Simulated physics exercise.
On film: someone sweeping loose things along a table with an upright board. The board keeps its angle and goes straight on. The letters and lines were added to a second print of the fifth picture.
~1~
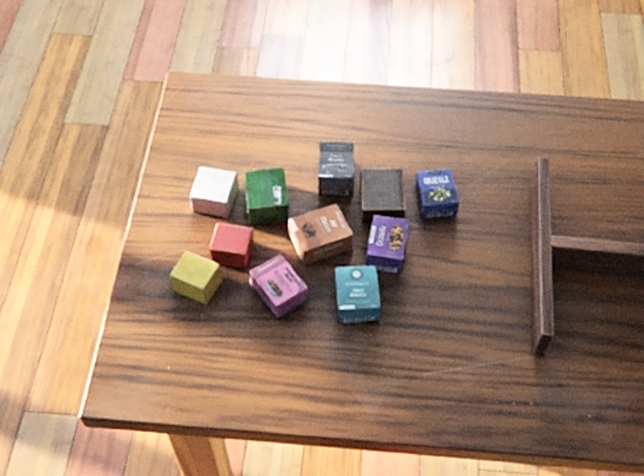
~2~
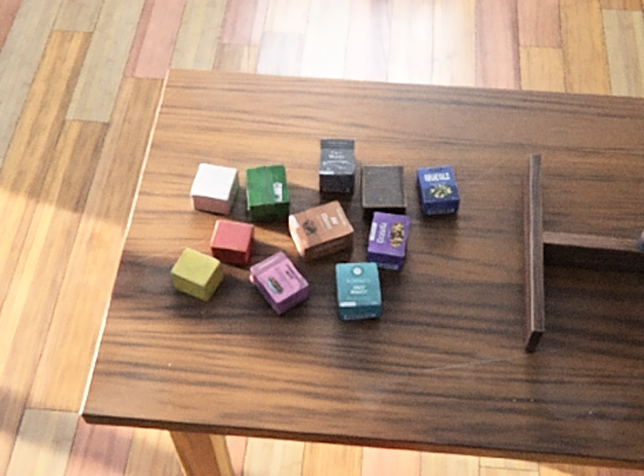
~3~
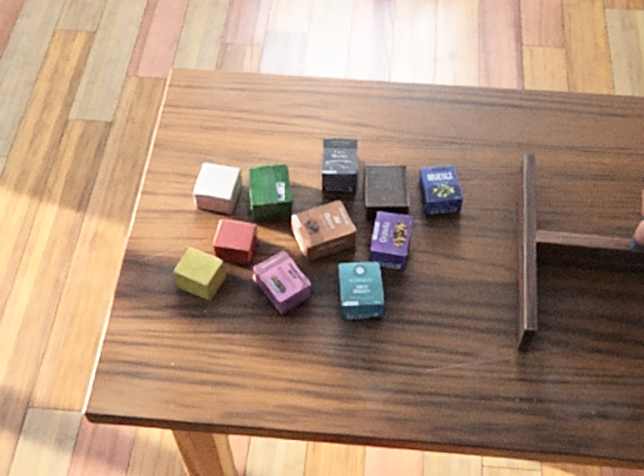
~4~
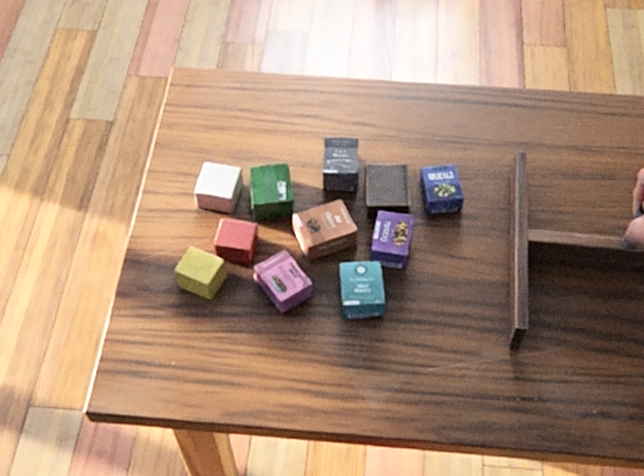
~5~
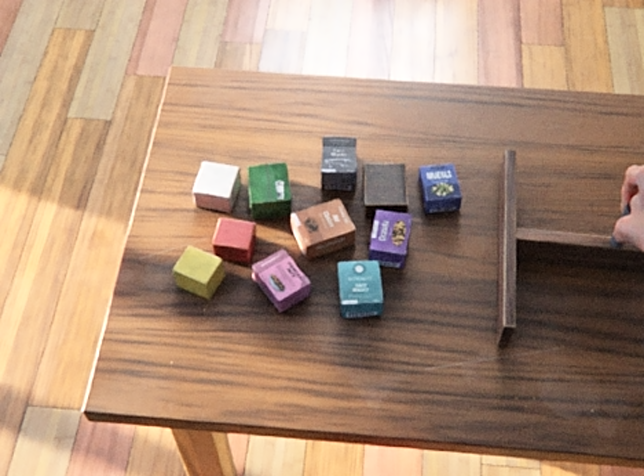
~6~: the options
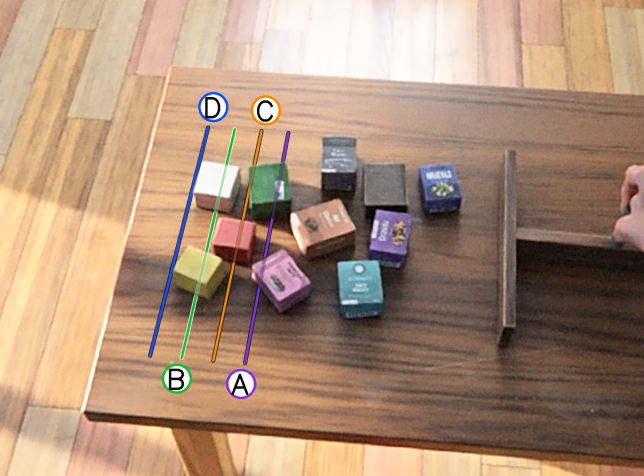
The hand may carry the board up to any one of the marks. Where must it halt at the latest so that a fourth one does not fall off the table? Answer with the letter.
The farthest such stop is C.
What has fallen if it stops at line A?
The white block.
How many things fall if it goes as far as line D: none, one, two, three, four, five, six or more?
Six or more.
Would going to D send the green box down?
Yes.
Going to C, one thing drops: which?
The white block goes over.
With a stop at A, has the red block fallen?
No.
On the copy, A at (269, 238); B at (210, 234); C at (239, 236); D at (182, 232).
On C. First, board (413, 225); grey box (316, 160); blue packet (392, 184).
Then, board (315, 218); white block (172, 182); green box (208, 201).
Finally, board (242, 213); white block over the edge; green box (140, 201); one fallen.
By contrast, A is within the limit but short; B drops four; D drops seven.
